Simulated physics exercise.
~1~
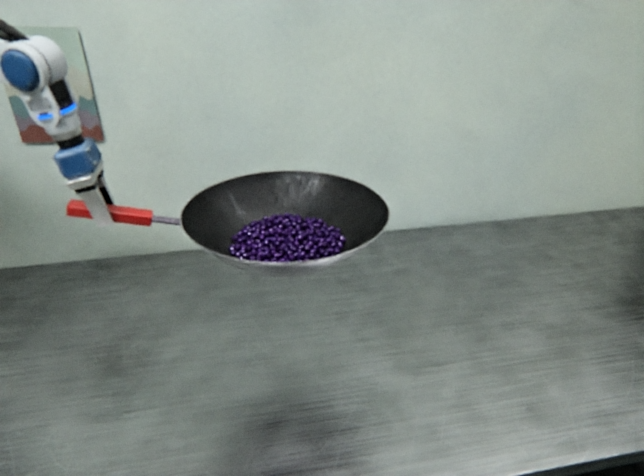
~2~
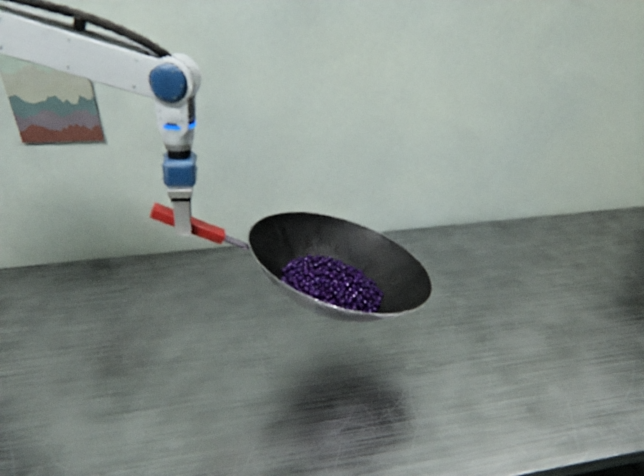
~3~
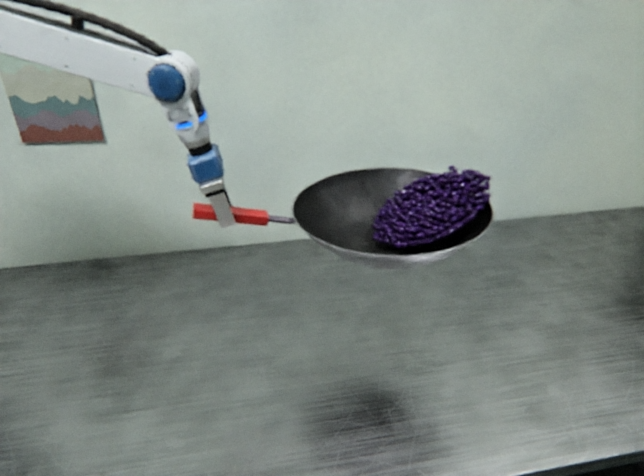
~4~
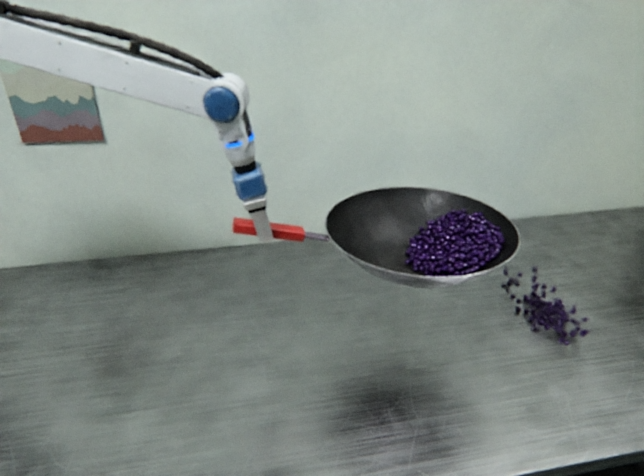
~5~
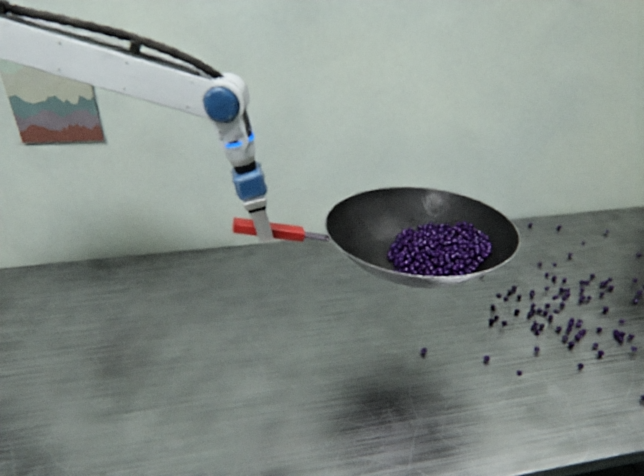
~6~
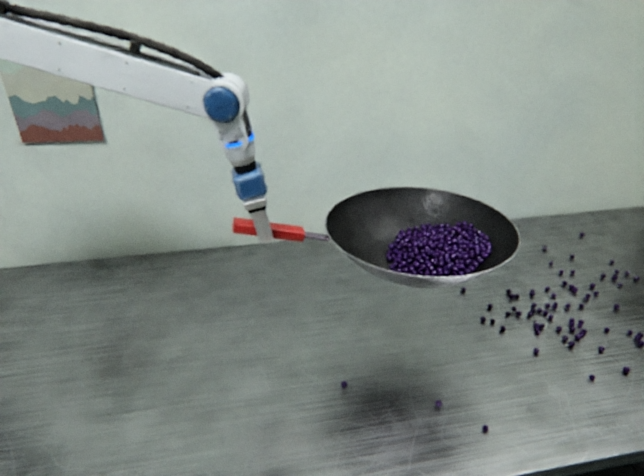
To begin with, a white and blue robot arm grips the red handle of a dark wok holding a low mound of small purple beads above a gray table. The arm swings the wok to the right and downward, its far side dipping. It then lifts and levels the wok while still carrying it rightward, and the beads surge up against the far rim in a thick clump. As the wok drops slightly and stops, some beads spill past its right edge. They scatter and roll across the tabletop, while most settle into a heap inside the motionless wok.
